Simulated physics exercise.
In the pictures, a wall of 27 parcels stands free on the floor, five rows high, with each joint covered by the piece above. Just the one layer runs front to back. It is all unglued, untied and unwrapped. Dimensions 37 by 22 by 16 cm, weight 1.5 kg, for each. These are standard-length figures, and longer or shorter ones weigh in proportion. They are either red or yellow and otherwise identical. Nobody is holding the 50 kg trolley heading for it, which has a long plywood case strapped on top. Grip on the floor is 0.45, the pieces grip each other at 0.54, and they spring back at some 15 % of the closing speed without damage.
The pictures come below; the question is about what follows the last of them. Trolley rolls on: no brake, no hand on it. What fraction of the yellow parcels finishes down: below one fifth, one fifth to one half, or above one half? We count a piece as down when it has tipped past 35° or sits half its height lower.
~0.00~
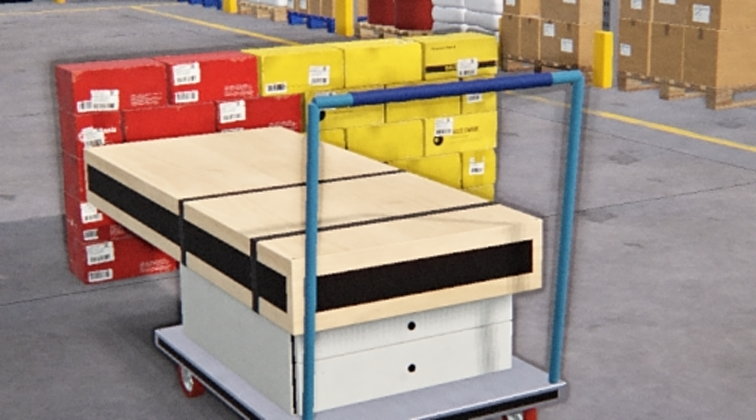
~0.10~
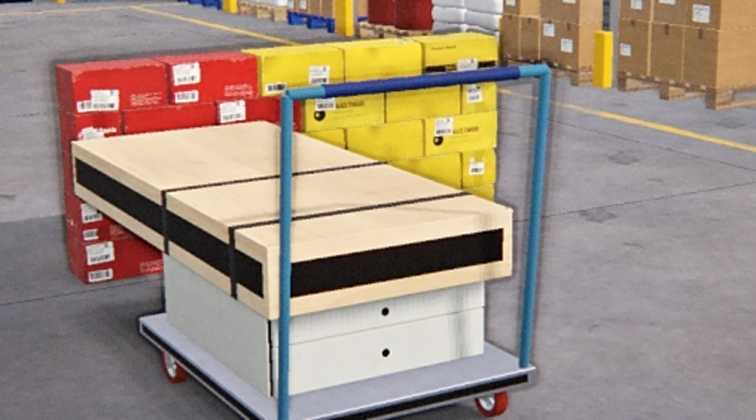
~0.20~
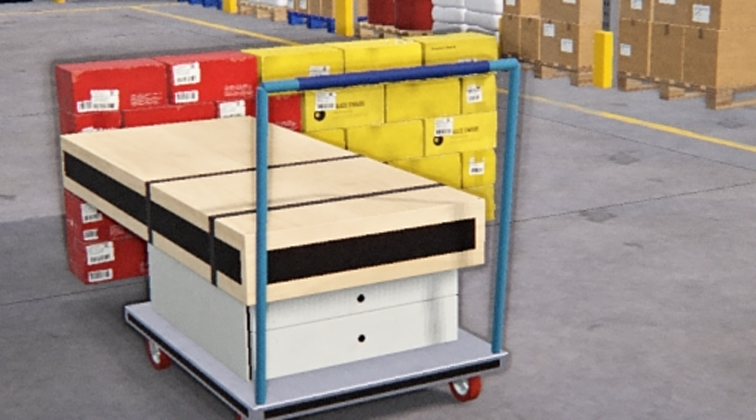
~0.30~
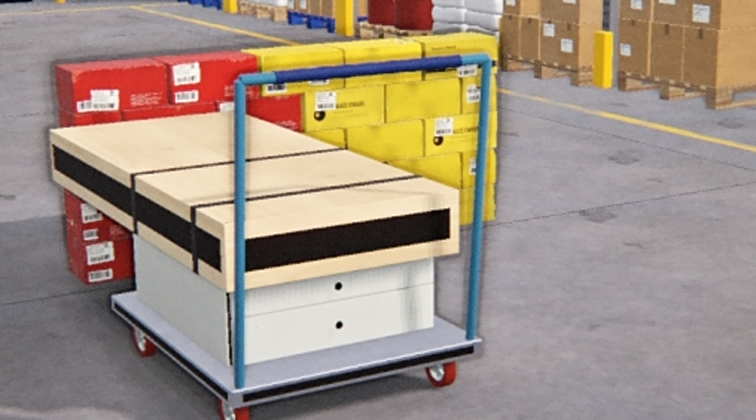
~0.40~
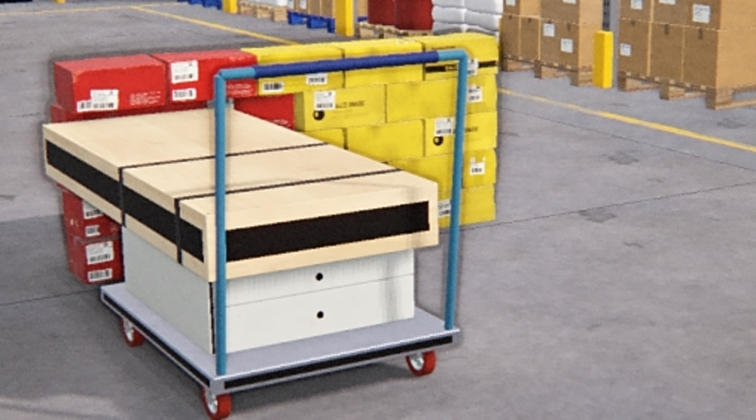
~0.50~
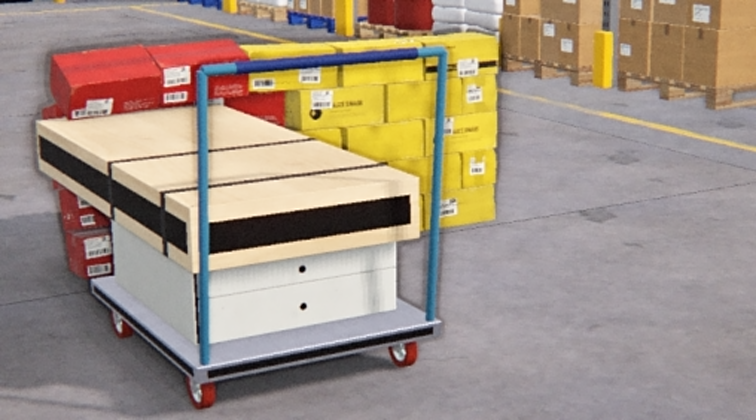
Below one fifth.
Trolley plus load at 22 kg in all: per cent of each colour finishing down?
That would leave yellow at 10 and red at 80 per cent.
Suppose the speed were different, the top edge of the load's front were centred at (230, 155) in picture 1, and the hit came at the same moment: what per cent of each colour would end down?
Down at the end: Yellow 10 per cent, red 50 per cent.
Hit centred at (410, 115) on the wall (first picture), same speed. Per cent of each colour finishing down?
For yellow it's 90 per cent, for red 20 per cent.
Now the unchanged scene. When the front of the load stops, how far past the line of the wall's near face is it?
About 95 centimetres.
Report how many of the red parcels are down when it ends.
For red, the number down is 7.
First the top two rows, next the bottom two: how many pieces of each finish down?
Top group: 5; bottom group: 1.
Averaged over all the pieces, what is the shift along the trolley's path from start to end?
Averaged out, it's some 30 centimetres.
After 0.76 s, load 42 cm past the wall's line, still rolling; none of the 15 yellow parcels down (5 of 27 in all colours); top yellow parcel unmoved; top red parcel 18° from how it stood.
After 1.30 s, load 81 cm past the wall's line, still rolling; 1 of the 15 yellow parcels down (8 of 27 in all colours); top yellow parcel unmoved; top red parcel on its side.
In the end (3.1 s), load 96 cm past the wall's line, stopped; 1 of the 15 yellow parcels down (8 of 27 in all colours); top yellow parcel unmoved; top red parcel on its side. That is 7 per cent. From the last view, middles, top yellow parcel near (450, 56).
